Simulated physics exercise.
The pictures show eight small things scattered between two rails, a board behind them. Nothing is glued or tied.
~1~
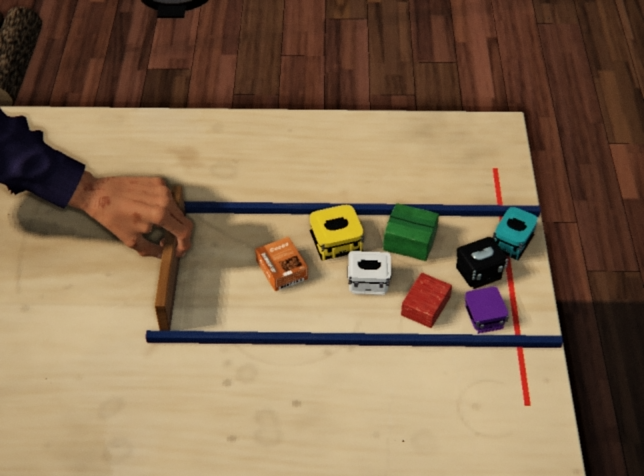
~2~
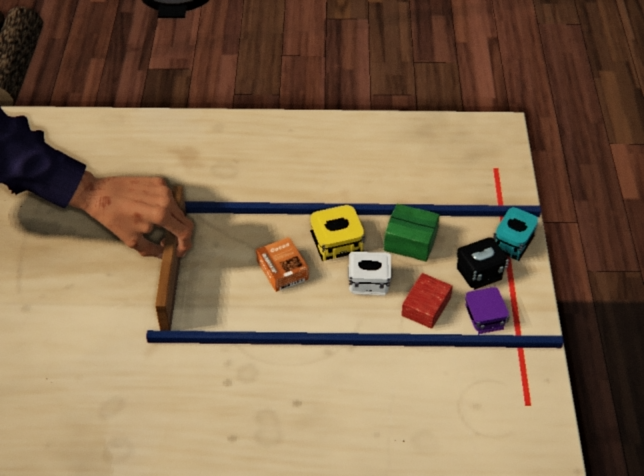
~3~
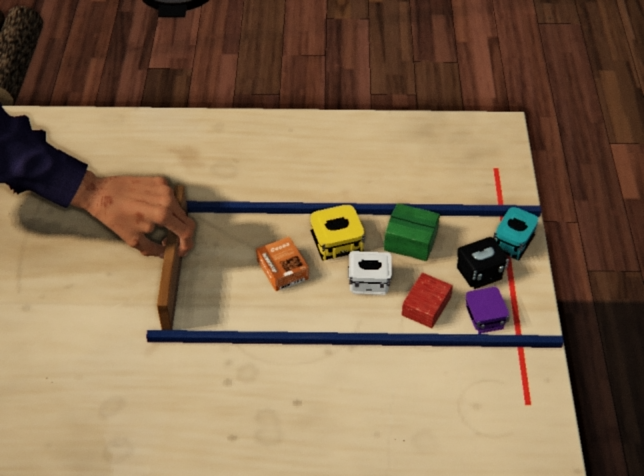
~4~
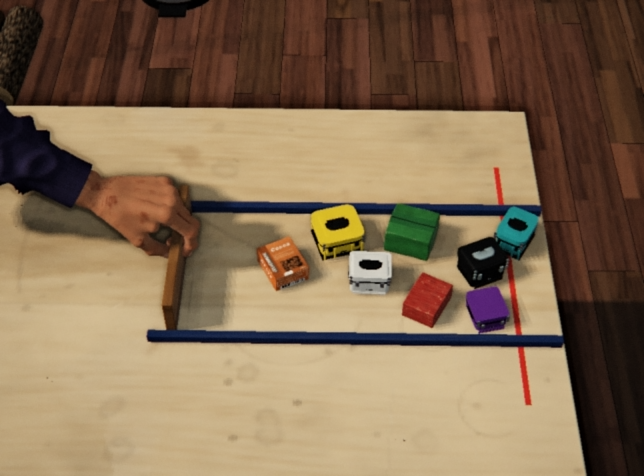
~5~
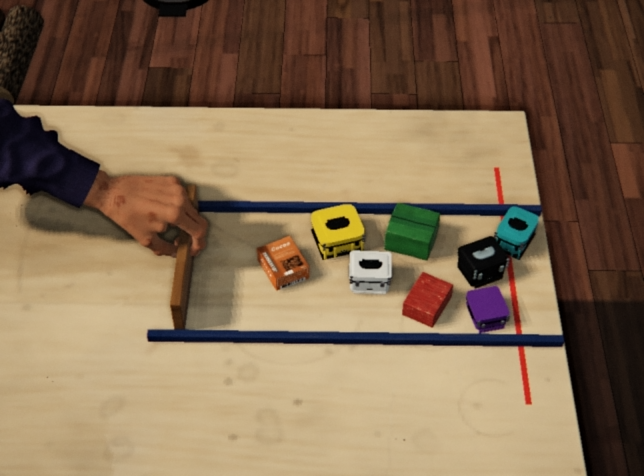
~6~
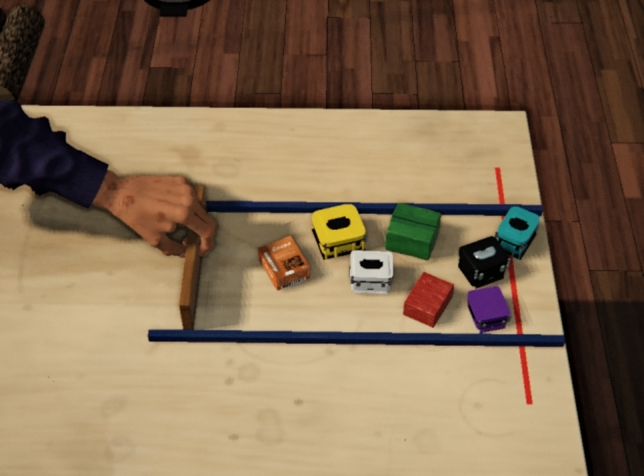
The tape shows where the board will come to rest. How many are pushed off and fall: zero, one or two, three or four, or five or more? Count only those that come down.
Here the number that fall off is five or more.
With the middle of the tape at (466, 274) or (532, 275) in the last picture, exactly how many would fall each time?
The counts: 2 and 5.
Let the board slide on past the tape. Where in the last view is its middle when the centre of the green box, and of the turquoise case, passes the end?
Its middle is around (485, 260) and around (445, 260).
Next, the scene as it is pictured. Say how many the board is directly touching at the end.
That makes 3.
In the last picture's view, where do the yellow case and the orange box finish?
Near (529, 225) and (532, 273).
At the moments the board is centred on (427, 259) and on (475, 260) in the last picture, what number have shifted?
At the one place 8, at the other 8.
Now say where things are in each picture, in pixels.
Turquoise case (515, 233); purple case (485, 310); black case (480, 263); board (171, 257); tape (510, 275), in the first picture.
Purple case (486, 311); yellow case (337, 233), in the second picture.
Black case (481, 263); white case (370, 274), in the third picture.
Turquoise case (516, 233); green box (412, 232), in the fourth picture.
Purple case (487, 310); orange box (283, 263), in the fifth picture.
Turquoise case (517, 233); purple case (487, 310); black case (483, 262); board (194, 256); tape (512, 274), in the sixth picture.
Soon after, none off yet; turquoise case at rest near (517, 233); purple case at rest near (487, 310); black case at rest near (483, 262).
After that, none off yet; turquoise case moving near (528, 234); purple case at rest near (490, 310); black case displaced about its own width near (519, 268).
In the end, the number that fall off is five or more; gone, white case, green box, black case, purple case and turquoise case.
